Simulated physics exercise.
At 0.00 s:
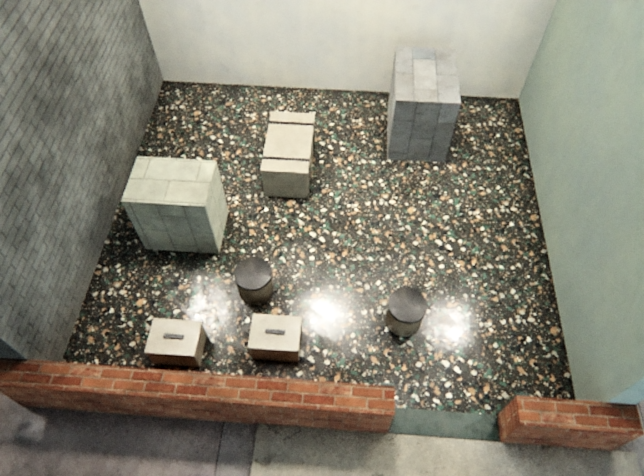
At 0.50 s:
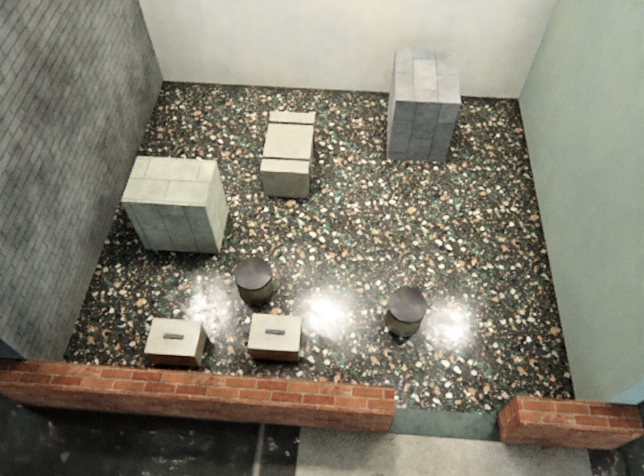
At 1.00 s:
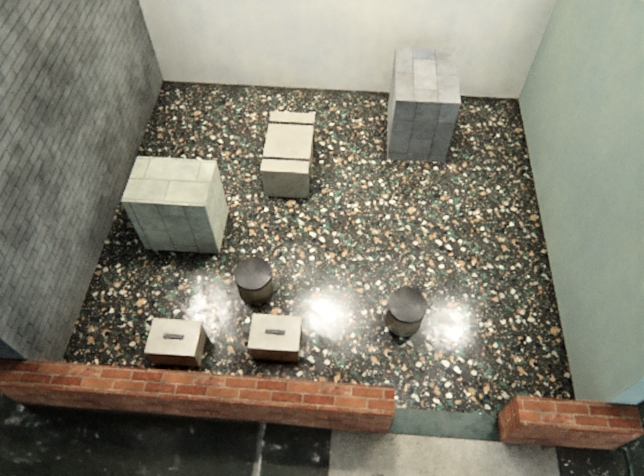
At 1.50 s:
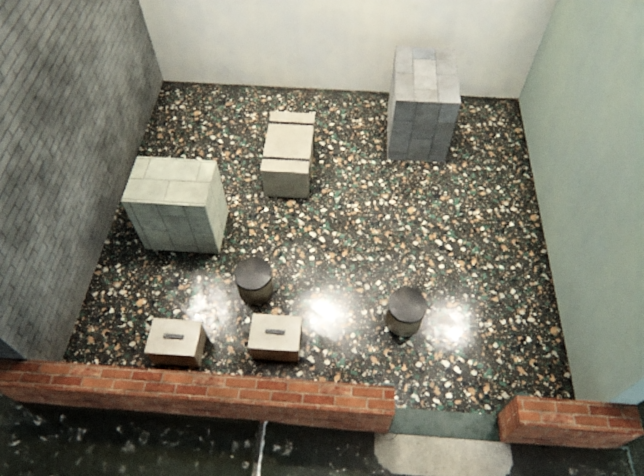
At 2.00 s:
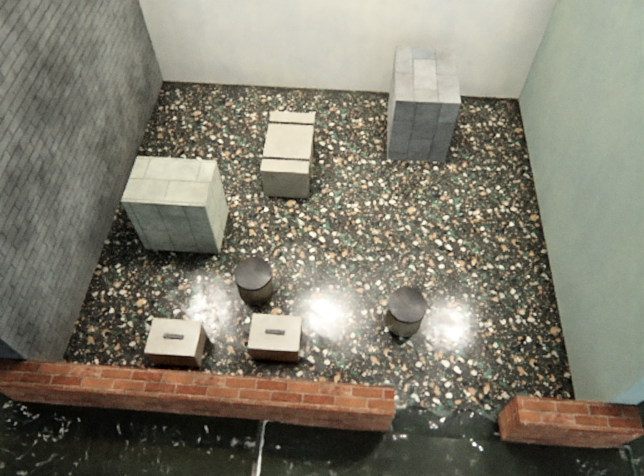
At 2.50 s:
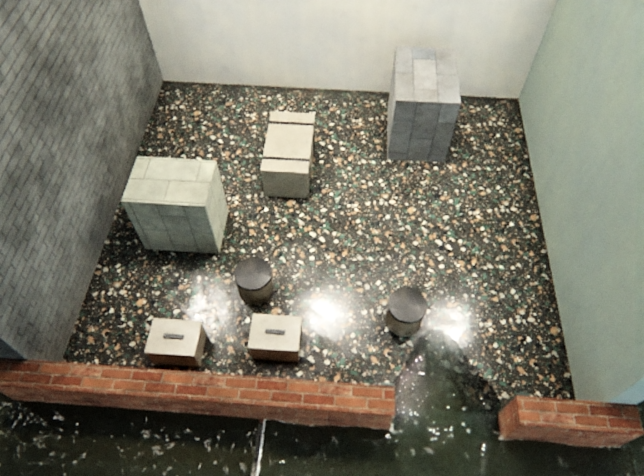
In this clip, dark water with pale floating flecks spreads over the pavement outside a low brick wall, then enters through the gap at right onto the speckled floor, while the blocks, boxes and round dark containers inside stay still.
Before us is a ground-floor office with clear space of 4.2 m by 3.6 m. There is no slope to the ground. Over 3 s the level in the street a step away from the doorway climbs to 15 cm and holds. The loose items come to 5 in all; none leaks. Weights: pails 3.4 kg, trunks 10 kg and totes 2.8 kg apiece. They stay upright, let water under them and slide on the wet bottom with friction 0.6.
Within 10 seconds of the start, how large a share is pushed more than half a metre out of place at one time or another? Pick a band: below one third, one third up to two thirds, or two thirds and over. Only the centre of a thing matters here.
The share is below one third.
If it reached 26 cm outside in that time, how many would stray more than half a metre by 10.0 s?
The count would be 2.
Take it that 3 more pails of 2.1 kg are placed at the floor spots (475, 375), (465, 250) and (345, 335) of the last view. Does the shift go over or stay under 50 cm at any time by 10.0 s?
So the first ends up past the threshold, the second past the threshold, the third below the threshold.
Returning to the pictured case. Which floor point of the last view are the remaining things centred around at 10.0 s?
It sits at about (266, 255).
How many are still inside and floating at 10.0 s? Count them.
Tally: 1 of them.
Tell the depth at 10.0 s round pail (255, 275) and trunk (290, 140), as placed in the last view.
Depths: Near 2 cm, then near 3 cm.
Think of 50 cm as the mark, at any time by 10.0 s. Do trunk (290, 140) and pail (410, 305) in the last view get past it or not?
Taking them in turn, I'd say smaller and greater.
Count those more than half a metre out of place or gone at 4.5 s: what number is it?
My count gives 1.
After 3.5 s 0 of 5 are over 50 cm from their spots; 0 afloat.
After 4.5 s 1 of 5 are over 50 cm from their spots; 0 afloat.
After 7.0 s 1 of 5 are over 50 cm from their spots; 0 afloat.
After 10.0 s 1 of 5 are over 50 cm from their spots, and 1 have been at some point; 1 afloat.
